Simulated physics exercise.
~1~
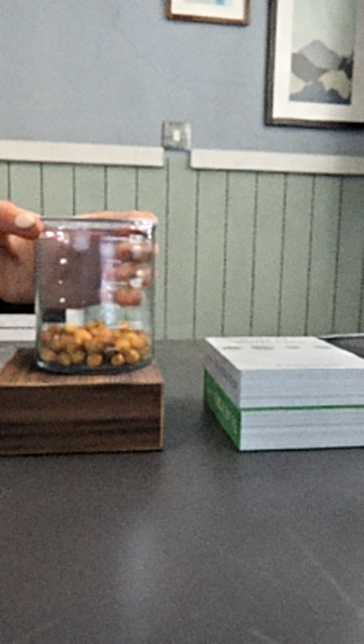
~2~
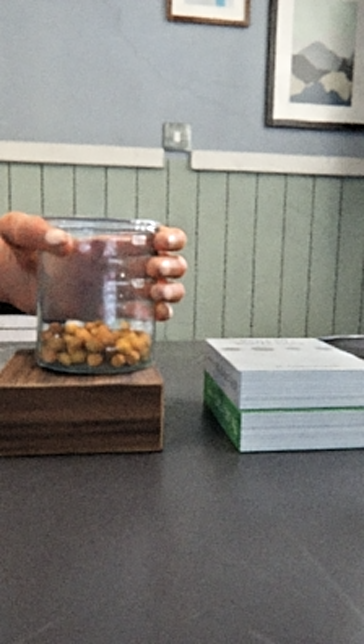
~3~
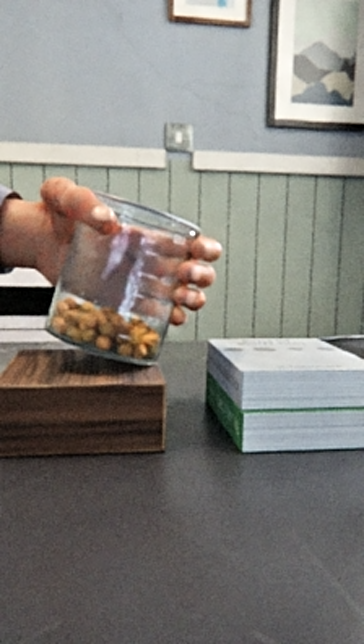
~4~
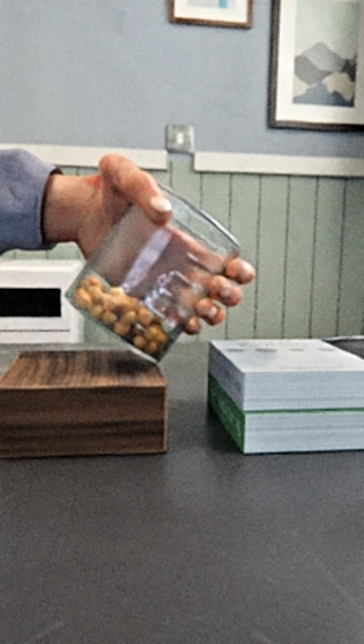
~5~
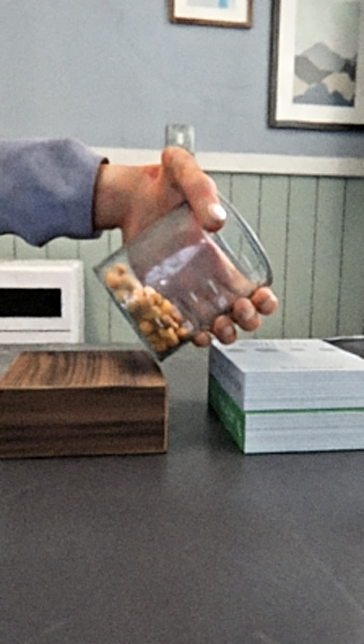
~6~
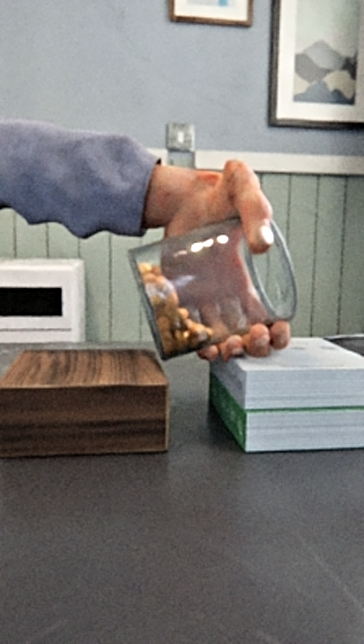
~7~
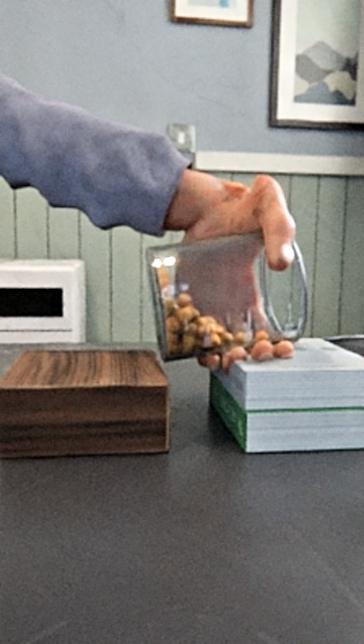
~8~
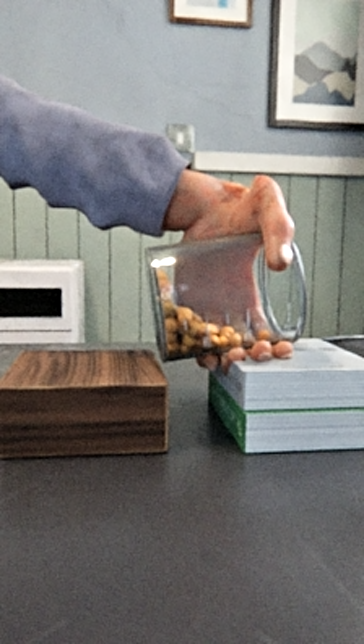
A hand reaches in from the left and grips a clear, lidless glass beaker holding a shallow layer of yellowish-brown round pieces, seen from the front at about table height. The beaker stands on a dark wooden block on a grey tabletop, with a pile of white and green books to the right and pale green panelling behind. The hand lifts the beaker and tips it rightward, its blue-sleeved arm stretching across. The pieces slide along the glass as it nears its side. Finally, the hand holds it almost flat against the books' edge, with everything still inside.
